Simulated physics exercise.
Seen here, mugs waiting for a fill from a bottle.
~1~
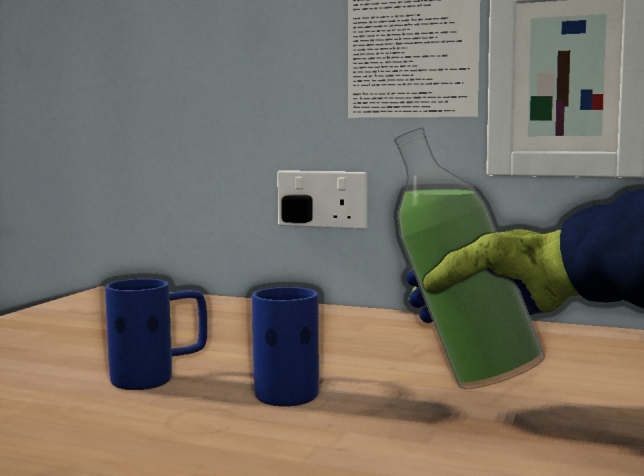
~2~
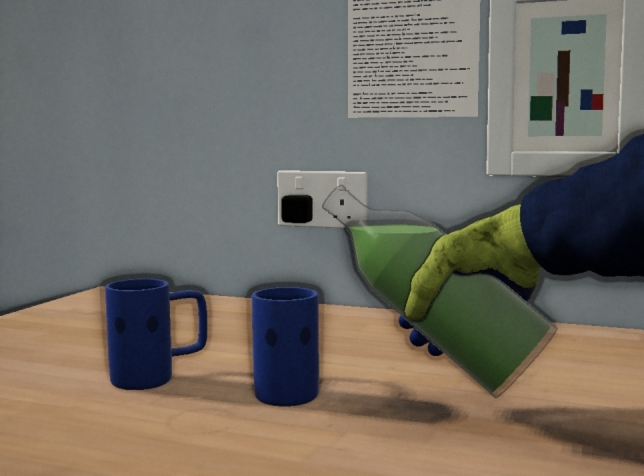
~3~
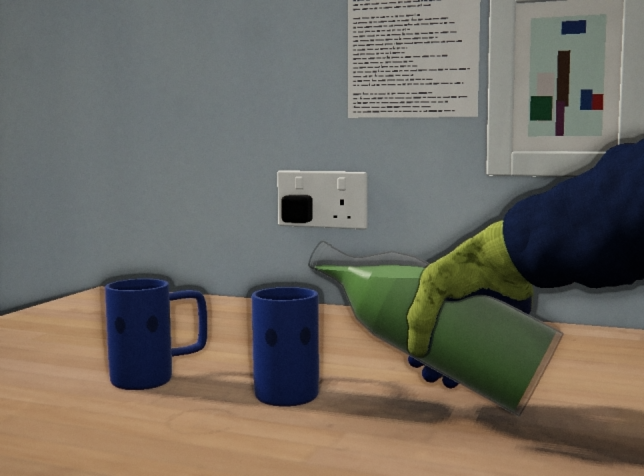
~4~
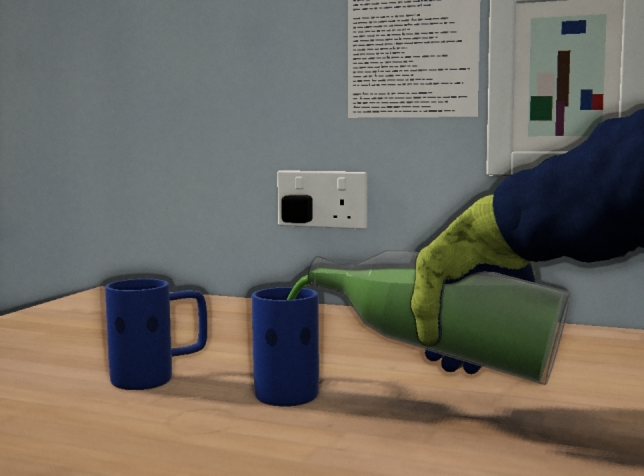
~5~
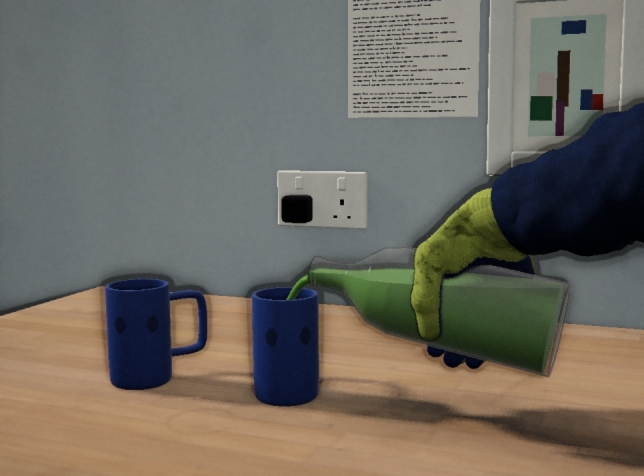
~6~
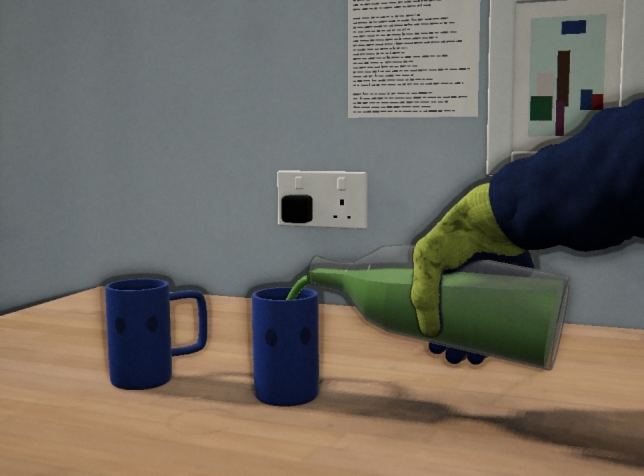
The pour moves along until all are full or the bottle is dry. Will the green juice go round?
Yes.
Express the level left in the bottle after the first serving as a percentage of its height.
Some 50 per cent.
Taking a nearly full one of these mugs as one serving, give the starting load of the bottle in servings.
3.5, give or take.
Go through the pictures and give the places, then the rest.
In the first picture, a hand has the bottle; bottle (453, 249) tipped 20° with all of its load; two mugs, the last at (139, 330).
In the second picture, the bottle is tipped; bottle (424, 275) tipped 50° with all of its load; the first is empty.
In the third picture, the bottle is tipped; bottle (421, 310) tipped 65° with all of its load; two mugs, the last at (139, 330).
In the fourth picture, the stream is running; bottle (426, 302) tipped 80° with nearly all of its load; the first is about a quarter full.
In the fifth picture, the stream is running; bottle (426, 298) tipped 80° with nearly all of its load; two mugs, the last at (139, 330).
In the sixth picture, the stream is running; bottle (426, 295) tipped 80° with nearly all of its load; the first is about half full.
Shortly, the first is about two thirds full.
Then, the first is done and the bottle has about three quarters of its load.
At the finish, both are full and about half of the green juice is over.
